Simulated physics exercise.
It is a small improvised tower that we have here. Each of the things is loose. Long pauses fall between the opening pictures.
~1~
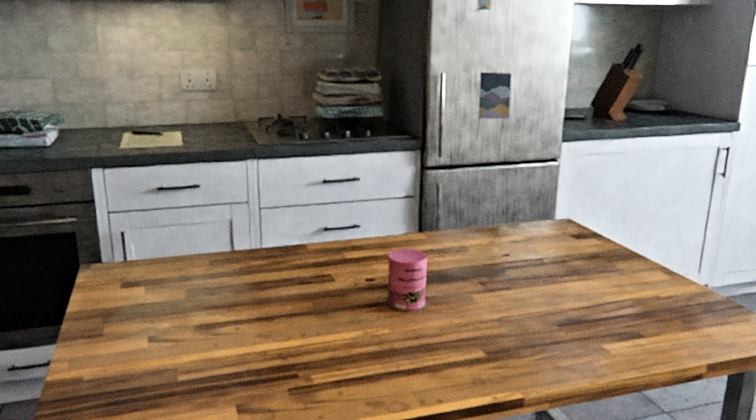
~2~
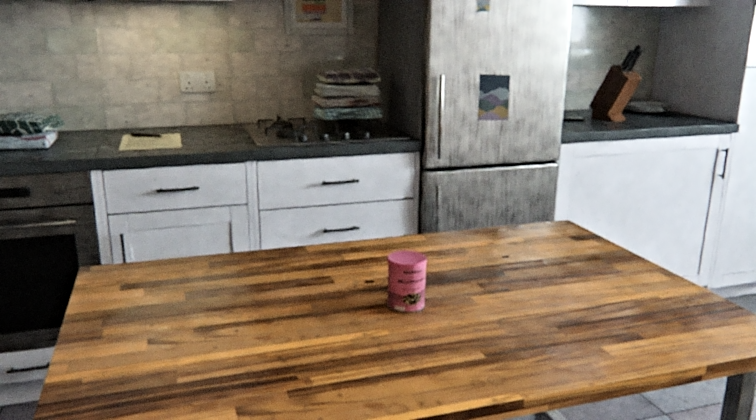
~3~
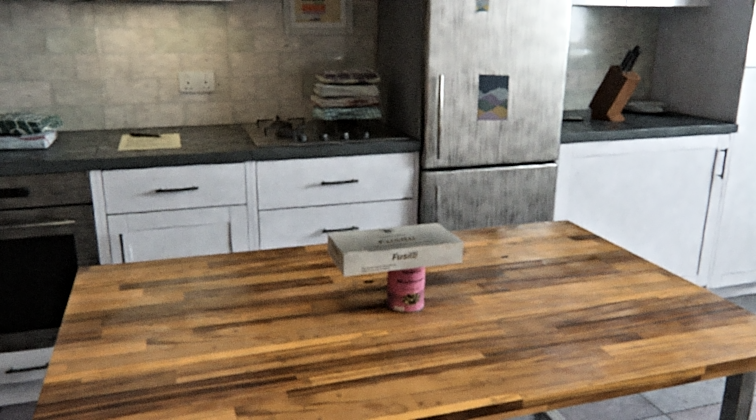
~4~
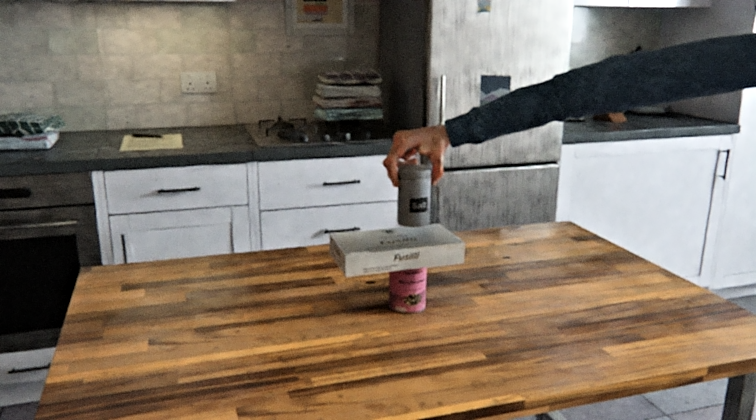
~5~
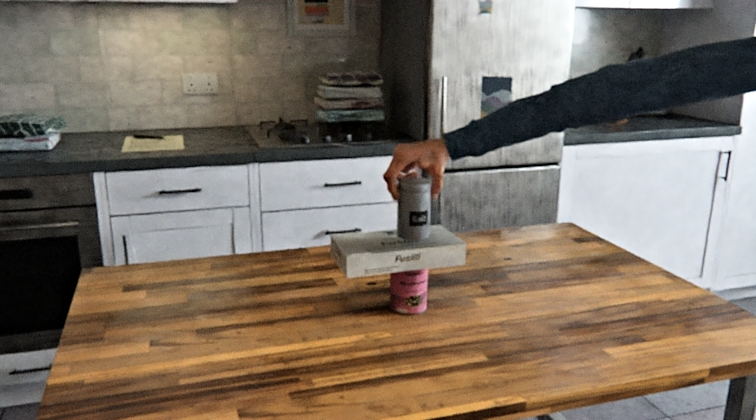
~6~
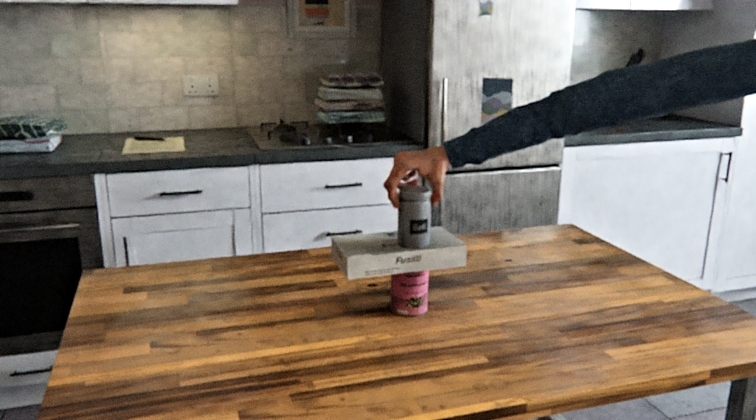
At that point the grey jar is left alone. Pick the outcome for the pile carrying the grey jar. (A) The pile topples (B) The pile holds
Answer: B.
Then, 0.20 s past the last view, nothing moves.
Then, 0.40 s past the last view, grey jar resting near (414, 217).
Finally, all 3 still in place. Final places as the last picture's camera would see them, grey jar near (414, 217). The stack holds.
